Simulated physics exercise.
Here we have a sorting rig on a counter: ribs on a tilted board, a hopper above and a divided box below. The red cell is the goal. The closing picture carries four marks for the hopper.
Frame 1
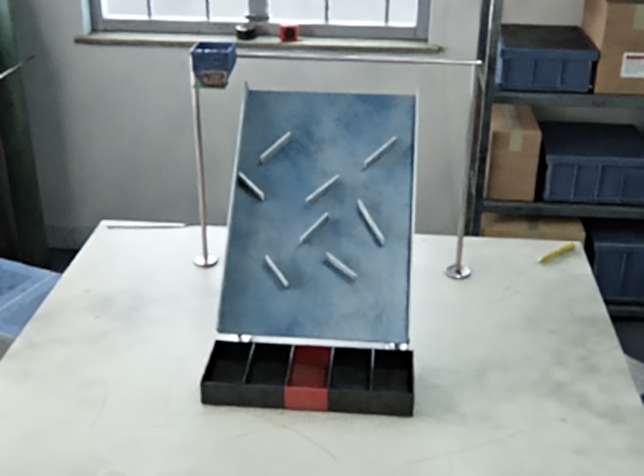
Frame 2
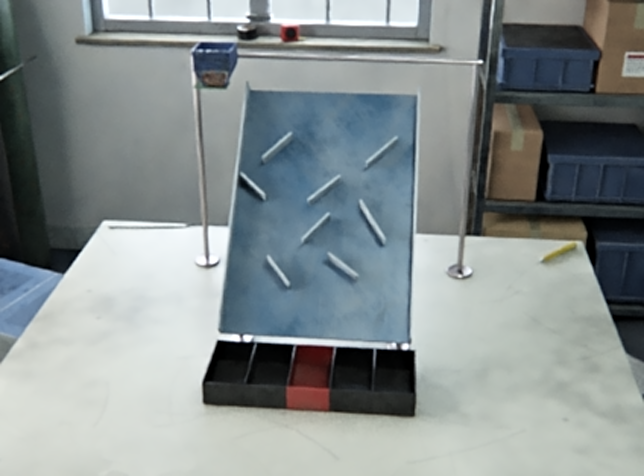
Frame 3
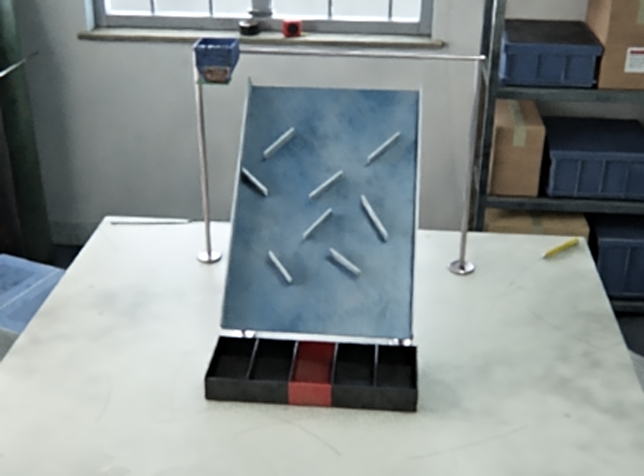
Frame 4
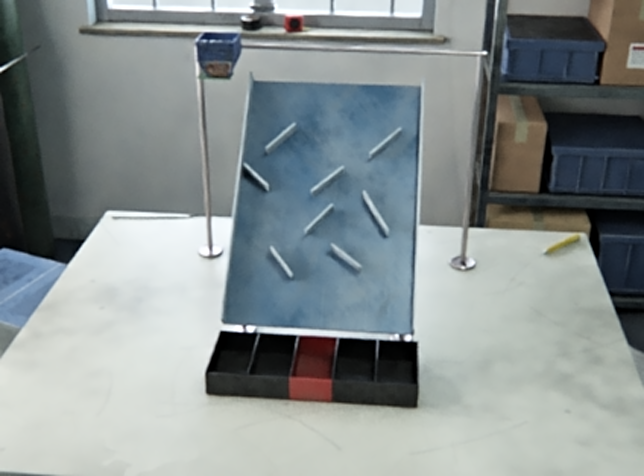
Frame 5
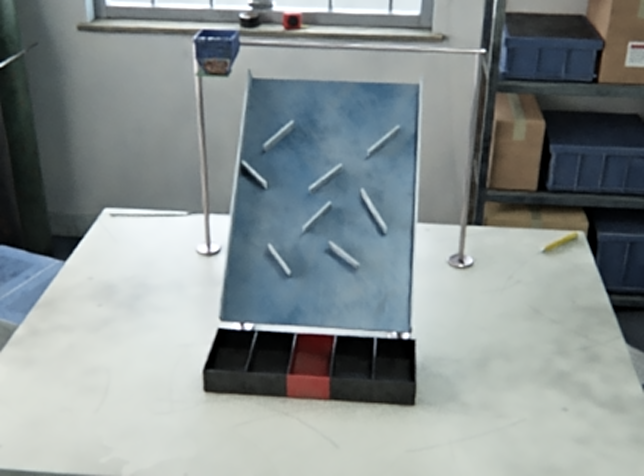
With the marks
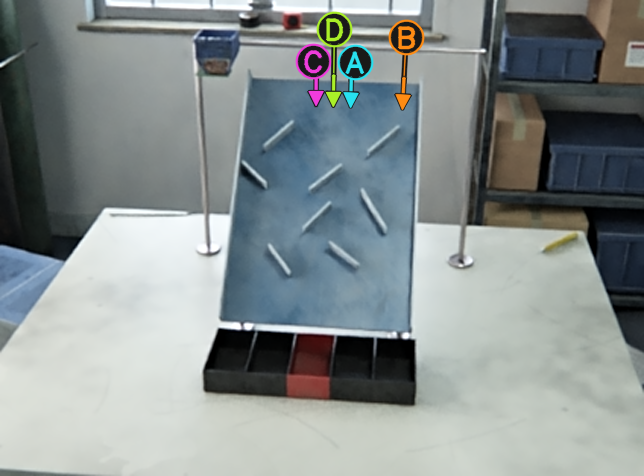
Tilted blue board with pale ribs standing above a divided black and red box, nothing moving but the slightly shifting view.
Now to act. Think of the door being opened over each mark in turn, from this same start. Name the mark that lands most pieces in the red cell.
Choose C.
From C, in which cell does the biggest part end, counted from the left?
The third from the left.
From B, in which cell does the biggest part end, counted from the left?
The fifth from the left.
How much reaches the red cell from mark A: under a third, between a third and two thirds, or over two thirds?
Under a third.
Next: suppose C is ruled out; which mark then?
That would be D.
On the marked copy, mark A meets the board at (350, 102); mark B meets the board at (402, 103); mark C meets the board at (316, 100); mark D meets the board at (333, 101).
With A, roughly a quarter in the red cell, the larger part in other cells.
With B, roughly a quarter in the red cell, the larger part in other cells, just a few outside the box.
With C, roughly two thirds in the red cell, roughly a third in other cells.
With D, roughly a third in the red cell, roughly two thirds in other cells.
